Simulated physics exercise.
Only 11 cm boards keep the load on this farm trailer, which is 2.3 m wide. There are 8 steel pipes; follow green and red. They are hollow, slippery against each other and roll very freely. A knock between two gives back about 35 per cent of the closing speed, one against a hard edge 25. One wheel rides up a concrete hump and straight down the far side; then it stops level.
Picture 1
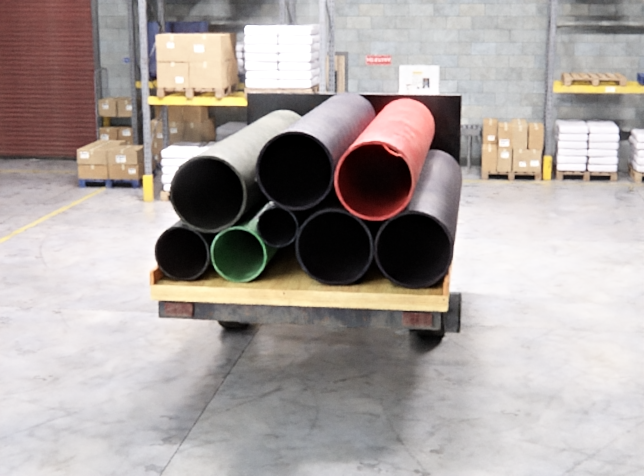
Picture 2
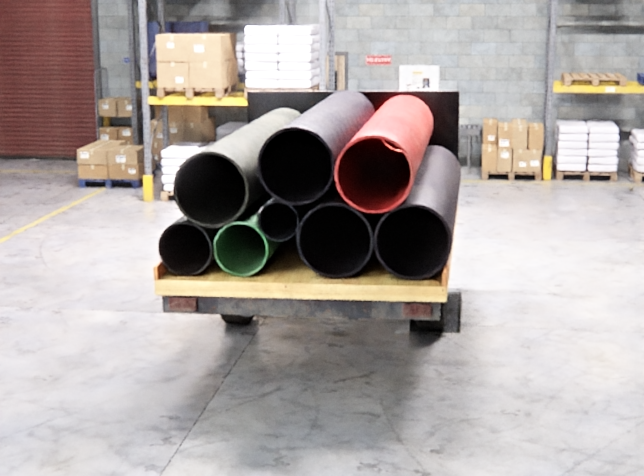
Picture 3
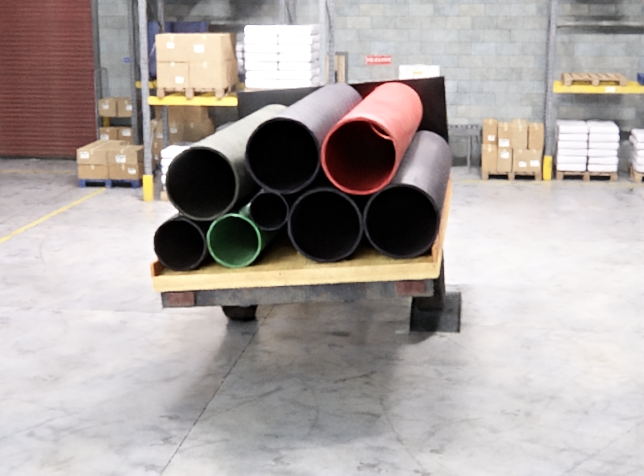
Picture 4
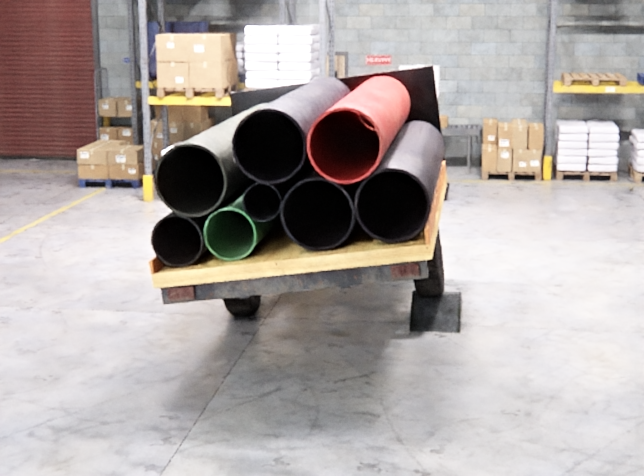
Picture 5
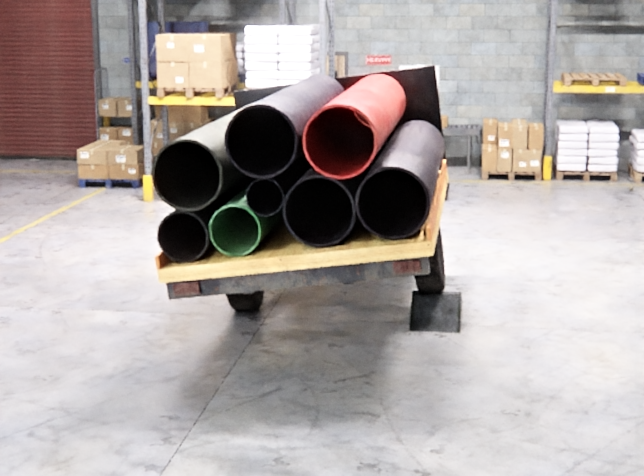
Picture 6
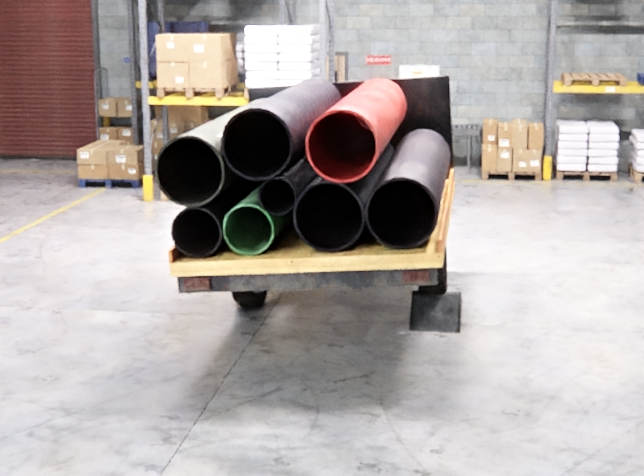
A flat trailer loaded with pipes rocks in a grey-floored warehouse, seen from its open end by a still camera, with stocked shelves behind. Hollow black and dark grey pipes lie stacked on its wooden deck, with a green one low on the left and a red one on top at right. The right side rises above a dark block, the deck slopes left and the upper pipes shift left, then the slope eases.
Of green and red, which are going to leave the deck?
Green remains on the deck, red stays aboard.
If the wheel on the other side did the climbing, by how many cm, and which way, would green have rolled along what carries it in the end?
Some 0 cm rightwards.
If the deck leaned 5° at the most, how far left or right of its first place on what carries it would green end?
Some 0 cm leftwards.
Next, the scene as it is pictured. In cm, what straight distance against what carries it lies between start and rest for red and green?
About: Red 0, green 0.
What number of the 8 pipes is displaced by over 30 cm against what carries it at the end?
2 of them.
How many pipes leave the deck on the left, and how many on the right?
Left 1, right 0.
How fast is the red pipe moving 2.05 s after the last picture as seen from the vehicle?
Roughly 0.0 m/s.
Then, 2.0 s after the last picture, green is on the deck, 65 cm from the left edge; red is up on others, 55 cm from the right edge; 1 of 8 is off.
At rest (4.8 s after the last picture), green is on the deck, 65 cm from the left edge; red is up on others, 55 cm from the right edge; 1 of 8 is off.
